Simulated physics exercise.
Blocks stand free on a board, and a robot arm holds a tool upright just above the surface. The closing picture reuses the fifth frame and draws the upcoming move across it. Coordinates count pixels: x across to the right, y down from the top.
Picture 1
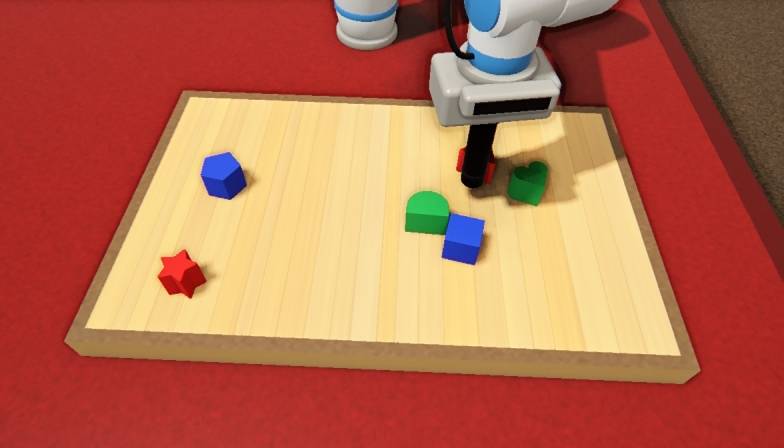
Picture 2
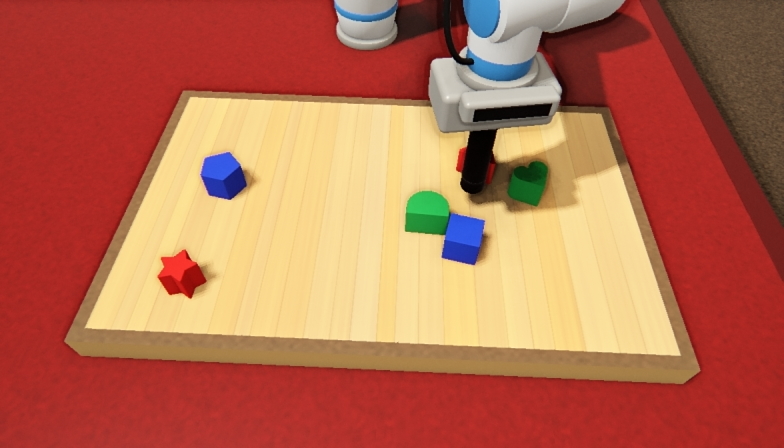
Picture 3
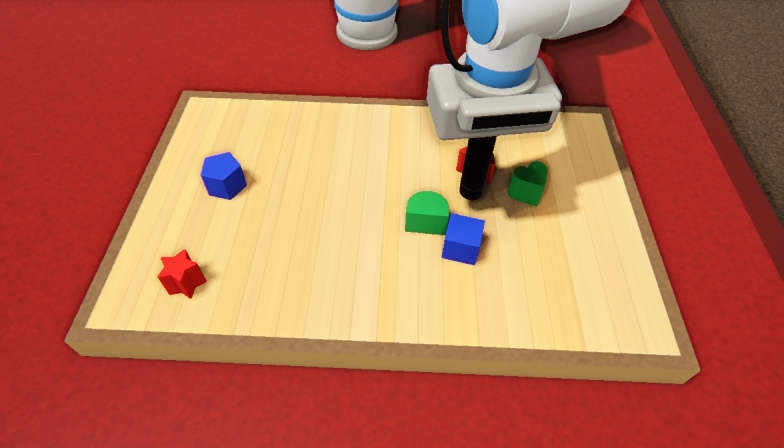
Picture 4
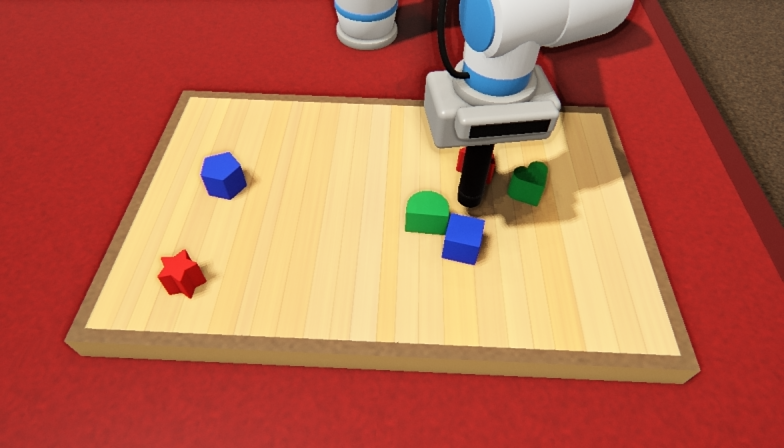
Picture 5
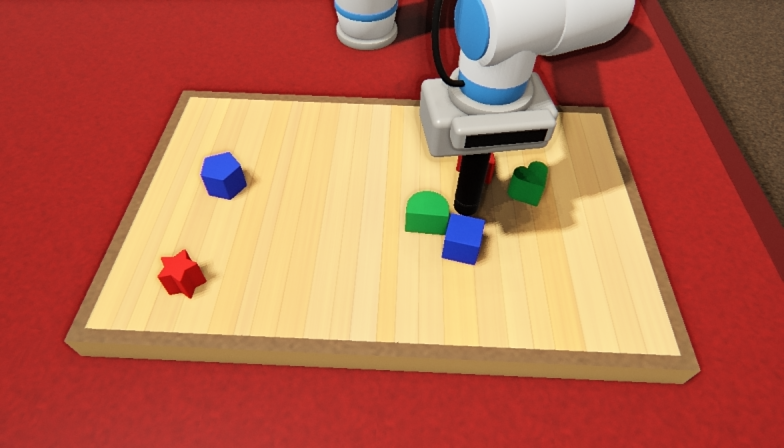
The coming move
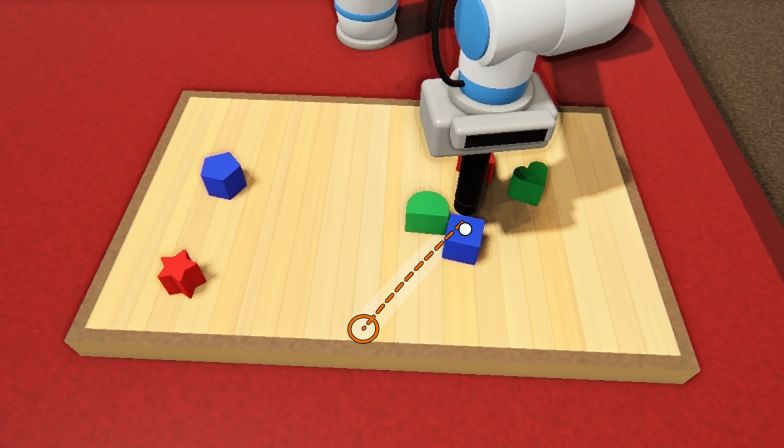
Robot arm easing its black tool toward a green half-round block and a blue square block, with no blocks moving.
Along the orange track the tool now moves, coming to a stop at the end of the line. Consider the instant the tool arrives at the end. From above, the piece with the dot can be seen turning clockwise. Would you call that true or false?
False.
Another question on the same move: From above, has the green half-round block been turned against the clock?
No, I don't think so.
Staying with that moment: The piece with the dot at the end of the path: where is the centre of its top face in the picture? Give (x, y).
My best guess is (460, 251).
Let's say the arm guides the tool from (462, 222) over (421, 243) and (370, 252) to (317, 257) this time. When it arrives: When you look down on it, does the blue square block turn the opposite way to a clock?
That would be a yes.
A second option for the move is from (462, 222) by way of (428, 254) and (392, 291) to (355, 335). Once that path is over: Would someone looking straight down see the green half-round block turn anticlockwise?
My answer is no.
The line goes straight from (462, 222) to (363, 329); the dot is on the blue square block.
The first path, step by step. One third of the way, tool at (433, 239); green half-round block at (415, 210), turned 50° clockwise; blue square block at (460, 251), turned 65° anticlockwise.
Two thirds of the way, tool at (398, 275); green half-round block at (415, 210), turned 50° clockwise; blue square block at (460, 251), turned 65° anticlockwise.
At the end, tool at (363, 316); green half-round block at (415, 210), turned 50° clockwise; blue square block at (460, 251), turned 65° anticlockwise.
